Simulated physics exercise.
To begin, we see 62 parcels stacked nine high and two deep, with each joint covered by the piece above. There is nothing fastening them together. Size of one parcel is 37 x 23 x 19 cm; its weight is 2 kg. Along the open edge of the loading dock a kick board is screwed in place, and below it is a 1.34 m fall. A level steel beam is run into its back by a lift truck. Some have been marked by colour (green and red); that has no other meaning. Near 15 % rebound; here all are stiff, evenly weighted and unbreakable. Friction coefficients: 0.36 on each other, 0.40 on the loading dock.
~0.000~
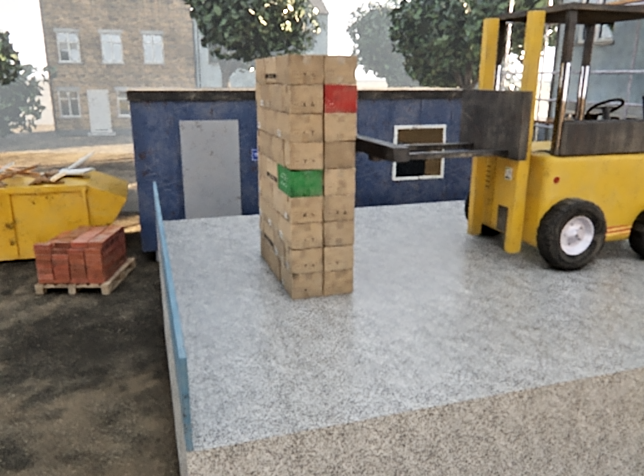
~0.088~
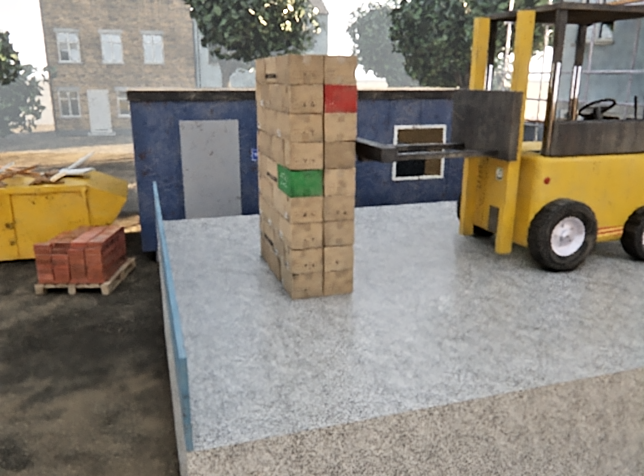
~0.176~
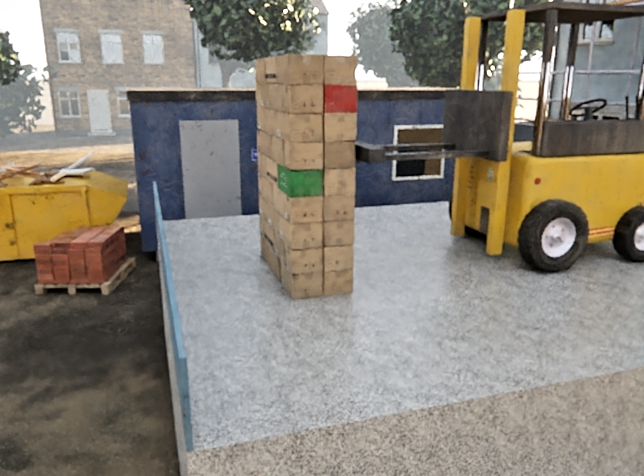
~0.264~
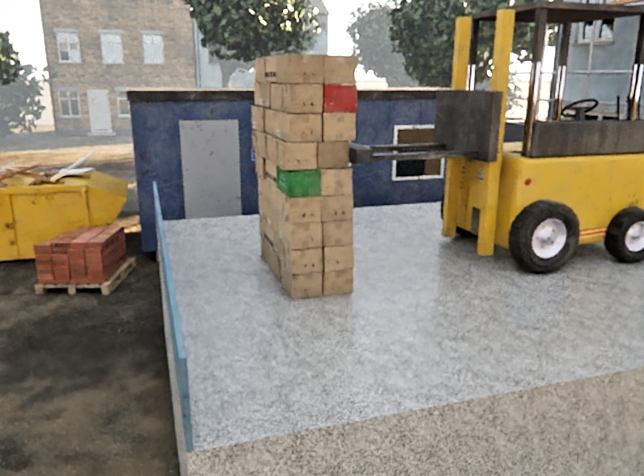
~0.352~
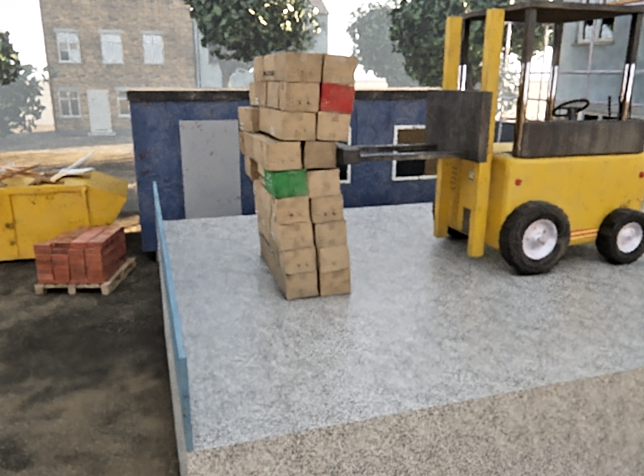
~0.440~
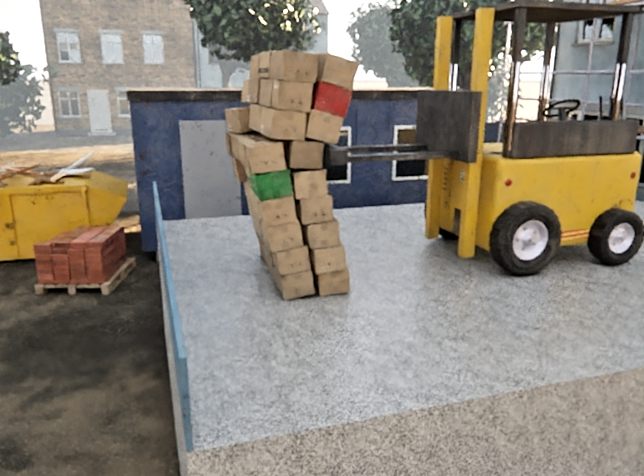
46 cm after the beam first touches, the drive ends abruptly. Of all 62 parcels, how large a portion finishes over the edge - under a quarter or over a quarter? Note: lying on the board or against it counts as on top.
The portion is fewer than one in four.
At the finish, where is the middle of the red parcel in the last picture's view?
I'd say its middle settles close to (365, 289).
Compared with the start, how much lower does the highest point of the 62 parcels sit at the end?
By about 50 cm, start to end.
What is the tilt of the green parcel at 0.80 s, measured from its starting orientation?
I'd estimate close to 50°.
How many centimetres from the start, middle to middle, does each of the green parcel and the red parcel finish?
The green one ends 100 cm from its start and the red one 130 cm.
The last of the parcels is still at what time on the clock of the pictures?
At roughly 4.5 seconds.
Around 0.58 s, none of the 62 parcels over the edge, 62 disturbed; red parcel tipped 32°; green parcel tipped 20°.
Around 0.80 s, none of the 62 parcels over the edge, 62 disturbed; red parcel tipped 66°, 19 cm lower; green parcel tipped 47°, 22 cm lower.
Around 1.16 s, 4 of the 62 parcels over the edge; red parcel on its side; green parcel tipped 24°, 40 cm lower.
Around 1.86 s, 6 of the 62 parcels over the edge; red parcel on its side; green parcel 52 cm lower.
Finally (4.5 s), 6 of the 62 parcels over the edge; red parcel on its side; green parcel 52 cm lower. That is 10 per cent. Seen by the last camera, middles, red parcel near (365, 289), green parcel near (186, 256).
